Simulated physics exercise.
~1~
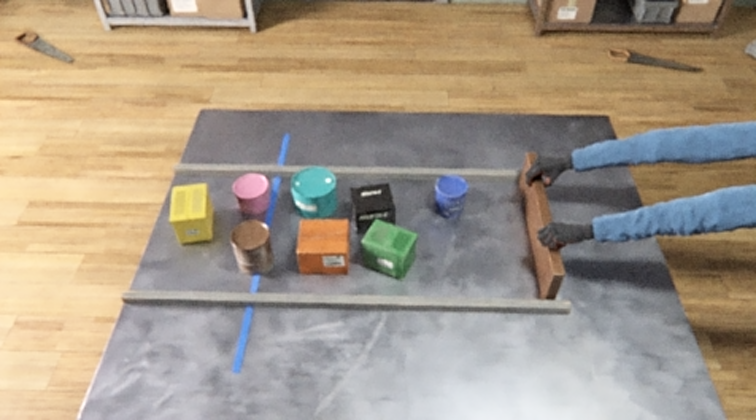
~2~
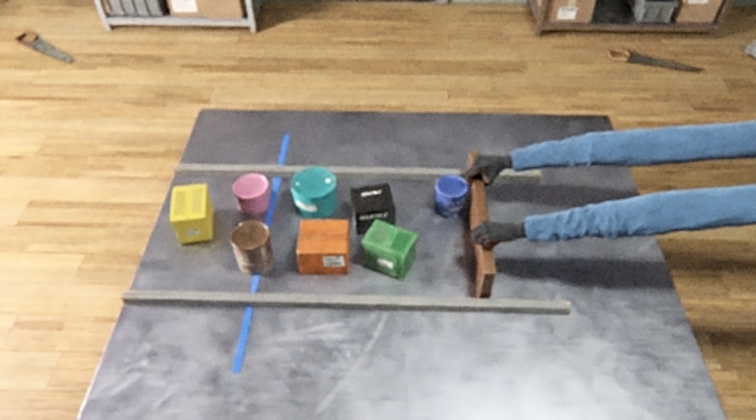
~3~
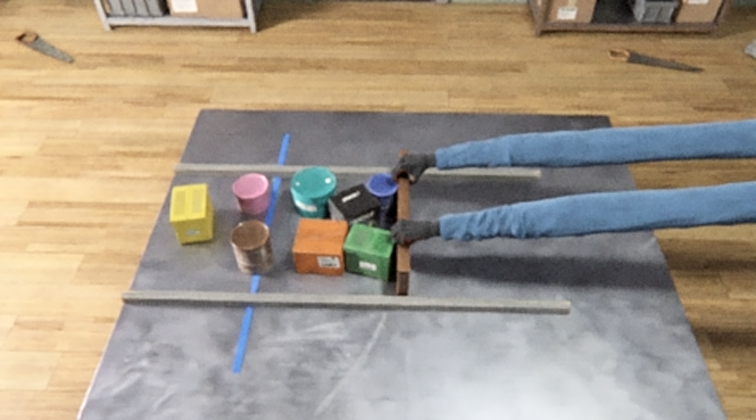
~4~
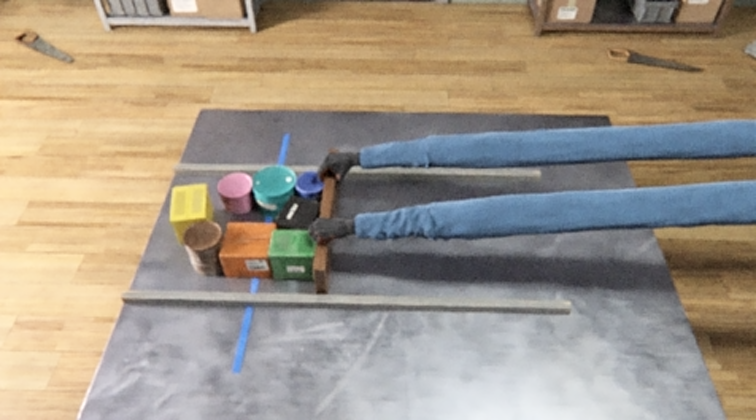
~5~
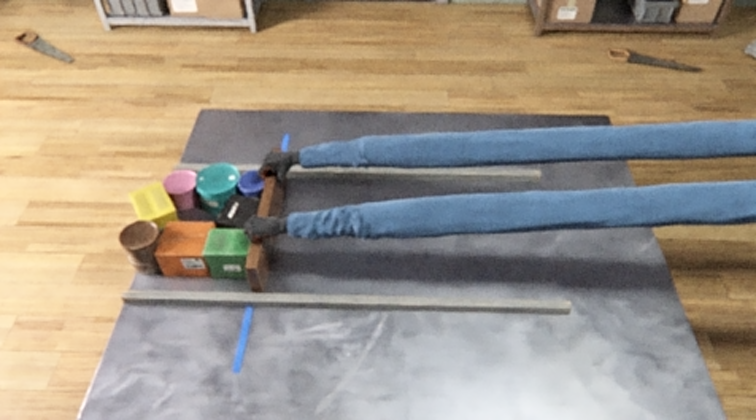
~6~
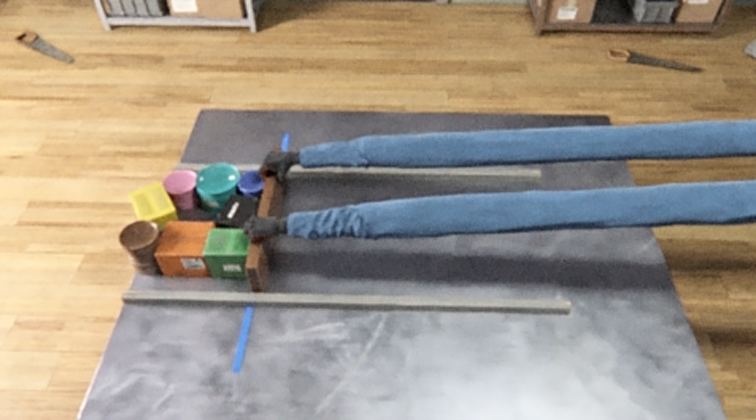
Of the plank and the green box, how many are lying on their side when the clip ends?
None of them are. The plank and the green box both remain upright after the push.
